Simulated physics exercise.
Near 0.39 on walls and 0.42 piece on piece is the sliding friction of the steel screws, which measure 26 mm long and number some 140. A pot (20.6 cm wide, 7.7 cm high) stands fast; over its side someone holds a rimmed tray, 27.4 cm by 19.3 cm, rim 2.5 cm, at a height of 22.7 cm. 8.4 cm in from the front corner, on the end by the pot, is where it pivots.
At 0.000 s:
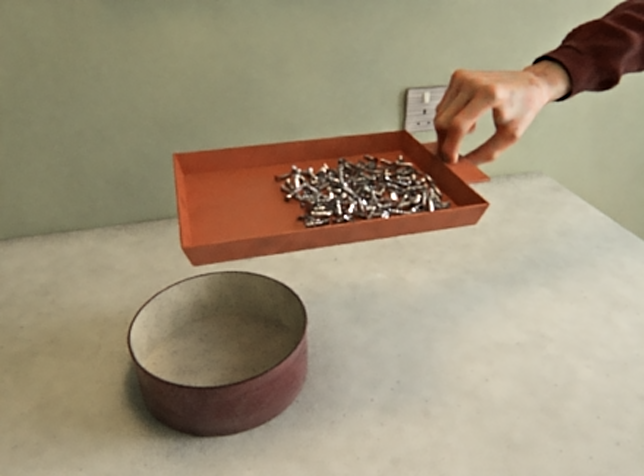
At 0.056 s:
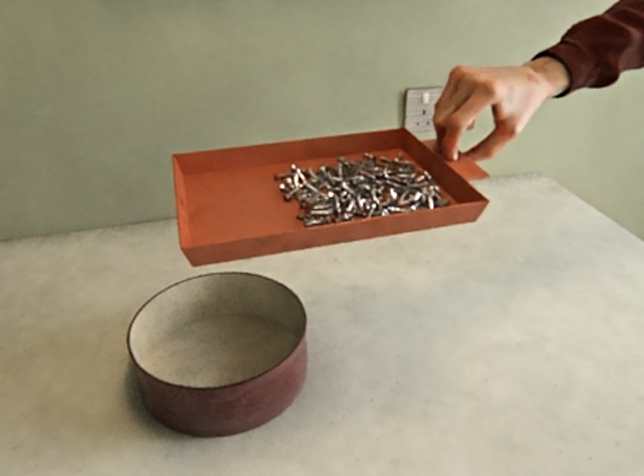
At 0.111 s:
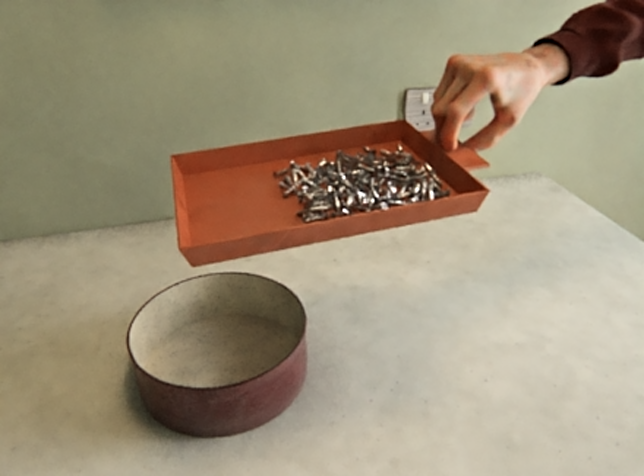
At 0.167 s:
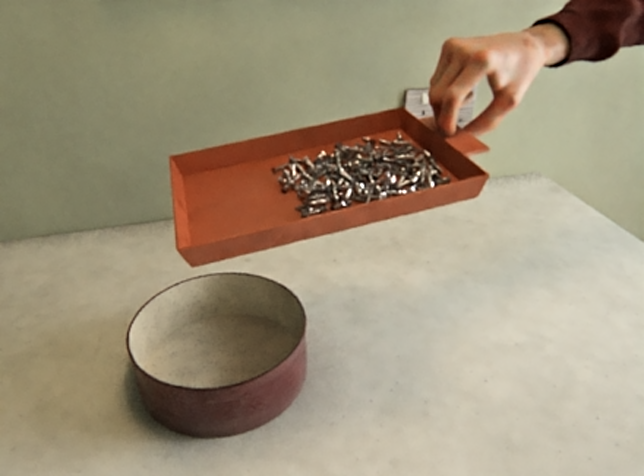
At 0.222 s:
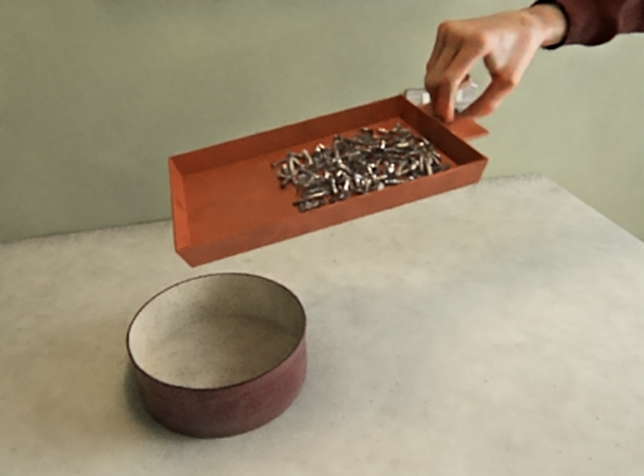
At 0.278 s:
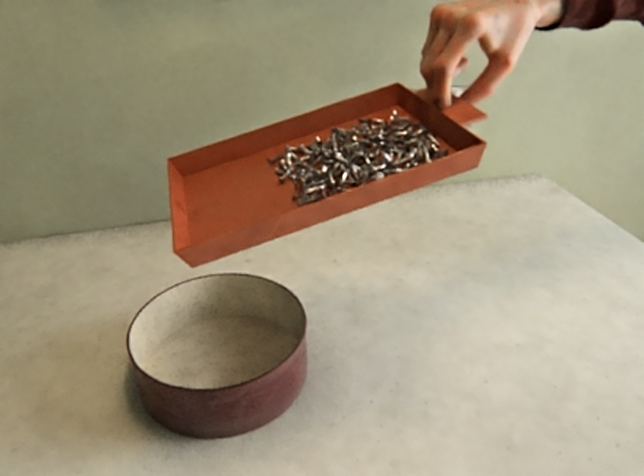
Orange tray of small metal pieces being tilted by a hand raising its right end, beside a dark red round pot.
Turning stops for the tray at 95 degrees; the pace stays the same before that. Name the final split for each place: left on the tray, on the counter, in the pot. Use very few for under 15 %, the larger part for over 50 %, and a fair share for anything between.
Left on the tray: Very few, counter: A fair share, pot: The larger part.
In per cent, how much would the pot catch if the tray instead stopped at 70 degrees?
It would be near 10 per cent.
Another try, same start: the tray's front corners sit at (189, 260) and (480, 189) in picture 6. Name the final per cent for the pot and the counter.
Per cent by place - pot 40, counter 60.
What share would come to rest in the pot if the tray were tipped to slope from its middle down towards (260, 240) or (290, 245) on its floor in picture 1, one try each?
Near 35 and 35 percent, in that order.
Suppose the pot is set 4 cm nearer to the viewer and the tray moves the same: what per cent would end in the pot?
I'd put it at around 55 per cent.
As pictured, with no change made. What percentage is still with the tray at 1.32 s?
Close to 75 in a hundred.
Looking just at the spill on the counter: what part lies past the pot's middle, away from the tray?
Some 100 per cent.
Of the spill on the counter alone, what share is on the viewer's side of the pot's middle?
Some 50 per cent.
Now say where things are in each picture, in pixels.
In the first picture, tray tilt 0 degrees, front corners at (190, 241) and (479, 201); middle of the pieces at (365, 188); pot at (219, 321).
In the second picture, tray tilt 1 degrees, front corners at (189, 242) and (479, 198); middle of the pieces at (365, 187).
In the third picture, tray tilt 3 degrees, front corners at (187, 243) and (479, 188), lowest corner left back; middle of the pieces at (364, 180).
In the fourth picture, tray tilt 7 degrees, front corners at (185, 243) and (478, 173), lowest corner left back; middle of the pieces at (363, 171).
In the fifth picture, tray tilt 10 degrees, front corners at (184, 244) and (477, 158), lowest corner left back; middle of the pieces at (361, 162).
In the sixth picture, tray tilt 13 degrees, front corners at (182, 245) and (475, 142), lowest corner left back; middle of the pieces at (359, 153); pot at (219, 323). Its pace works out near 60 degrees a second.
After 0.90 s, tilt 52 degrees; the tray holds 95 %, the pot 0 %.
After 1.32 s, tilt 77 degrees; the tray holds 75 %, the pot 10 %.
Then, at 1.82 s, tilt 95 degrees; the tray holds 5 %, the pot 40 %.
At rest (2.9 s), tray 0 %, counter 40 %, pot 60 %.
